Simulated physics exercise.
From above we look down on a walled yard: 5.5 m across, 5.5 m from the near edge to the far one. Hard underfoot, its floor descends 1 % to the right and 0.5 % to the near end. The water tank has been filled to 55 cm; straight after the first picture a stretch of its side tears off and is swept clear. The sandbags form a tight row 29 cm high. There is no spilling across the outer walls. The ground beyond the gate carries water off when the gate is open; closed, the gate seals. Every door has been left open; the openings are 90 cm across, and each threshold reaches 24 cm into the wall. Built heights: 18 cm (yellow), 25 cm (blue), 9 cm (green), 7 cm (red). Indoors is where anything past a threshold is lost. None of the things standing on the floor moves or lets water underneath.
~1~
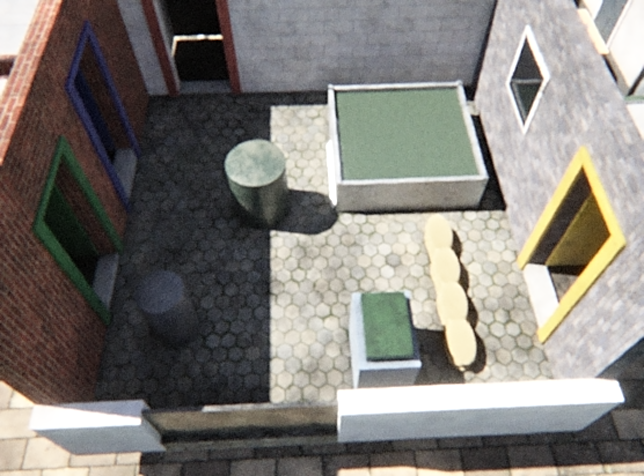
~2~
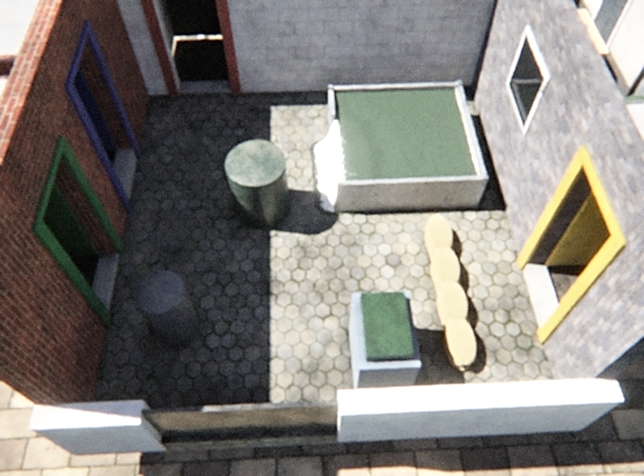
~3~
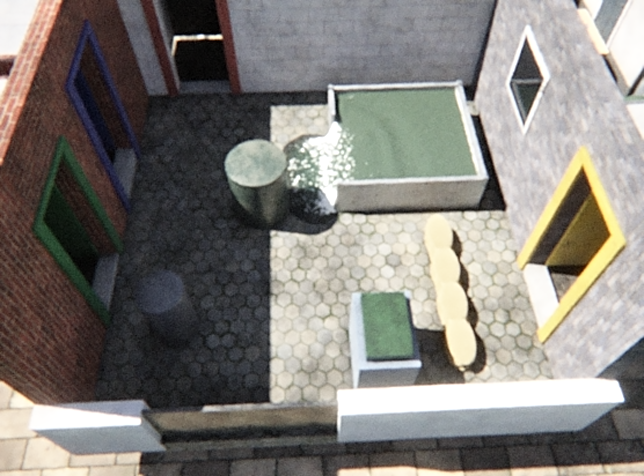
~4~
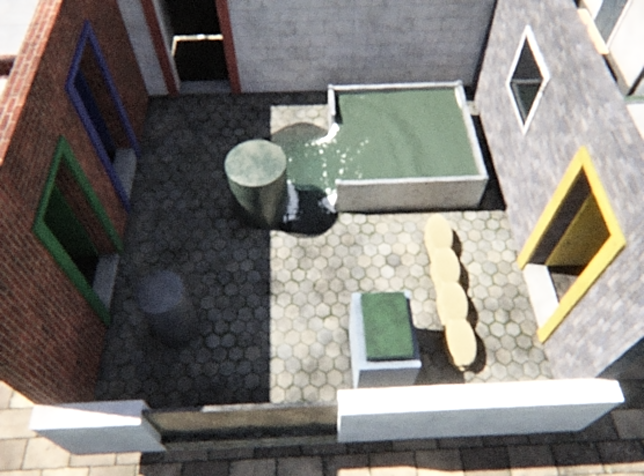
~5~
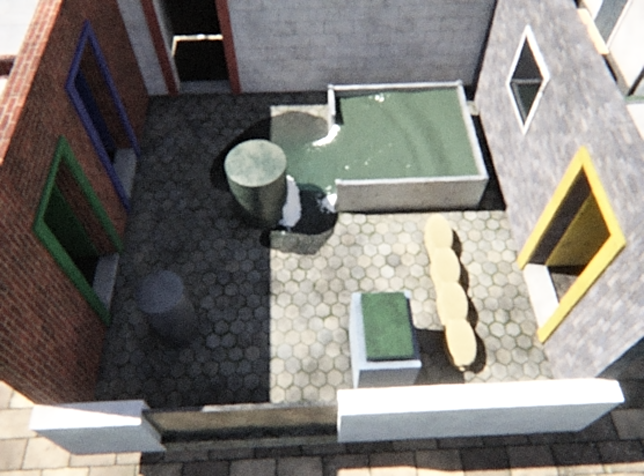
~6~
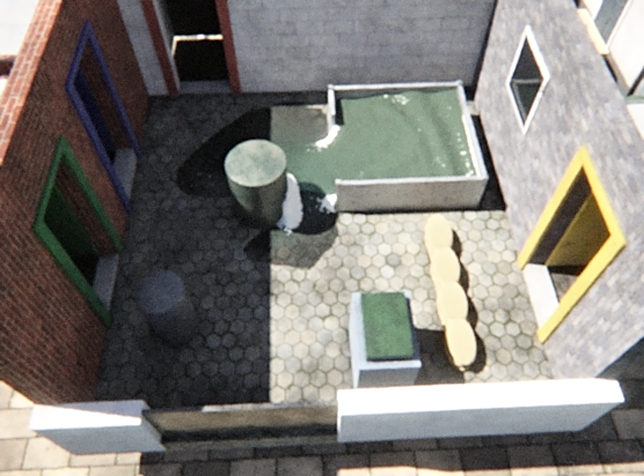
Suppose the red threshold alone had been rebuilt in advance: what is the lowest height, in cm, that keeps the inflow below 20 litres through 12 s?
About 16 cm.
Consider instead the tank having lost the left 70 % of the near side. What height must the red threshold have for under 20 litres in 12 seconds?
Some 8.5 centimetres.
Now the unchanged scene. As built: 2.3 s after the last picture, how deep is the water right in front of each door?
In cm - yellow: 0, blue: 16, green: 4, red: 21.
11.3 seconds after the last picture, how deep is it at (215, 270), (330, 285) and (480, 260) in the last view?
Approx. 5 / 8 / 6 cm.
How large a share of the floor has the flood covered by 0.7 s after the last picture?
Near 35 per cent is wet.
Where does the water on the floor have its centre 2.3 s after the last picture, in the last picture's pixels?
Roughly (299, 185).
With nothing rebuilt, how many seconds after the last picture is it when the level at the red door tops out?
Around 1.8 s, give or take.
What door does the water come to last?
Door: Yellow.
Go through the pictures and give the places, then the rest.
The first frame shows the water tank at (402, 134) is whole and still, 55 cm deep; the red door at (194, 43) is dry.
In the second frame, the front is at (317, 169), 0.3 m from the gap at (337, 166); 0.3 m2 of floor is wet, 55 cm left at the back.
In the third frame, the front is at (290, 192), 0.7 m from the gap at (337, 168); 1.0 m2 of floor is wet, 55 cm left at the back.
In the fourth frame, the gap is at (337, 168), the front 1.3 m out at a hidden place; the back of the water tank holds 55 cm.
In the fifth frame, the front is at (218, 182), 1.8 m from the gap at (337, 168); 2.6 m2 of floor is wet, 55 cm left at the back.
In the sixth frame, the front is at (183, 177), 2.3 m from the gap at (337, 168); 3.5 m2 of floor is wet, 51 cm left at the back; 1.0 m in a straight line remain to the red door at (194, 43).
Then, 0.7 s after the last picture water covers 35 % of the floor, deepest (40 cm) near (290, 195); 2 cm at the red door, 0 litres in over its 7 cm threshold.
Then, 2.3 s after the last picture water covers 65 % of the floor, deepest (22 cm) near (290, 195); 21 cm at the red door, 50 litres in over its 7 cm threshold.
Then, 11.3 s after the last picture water covers 95 % of the floor, deepest (17 cm) near (554, 404); 4 cm at the red door, 135 litres in over its 7 cm threshold.
At the red door as built, the water peaked near 22 cm, 1.9 s after the last picture.
With a threshold of 13.5 cm, 40 litres would have come in within the 12 s; with 18.5 cm, 10 litres. So under 20 litres takes about 16 cm.
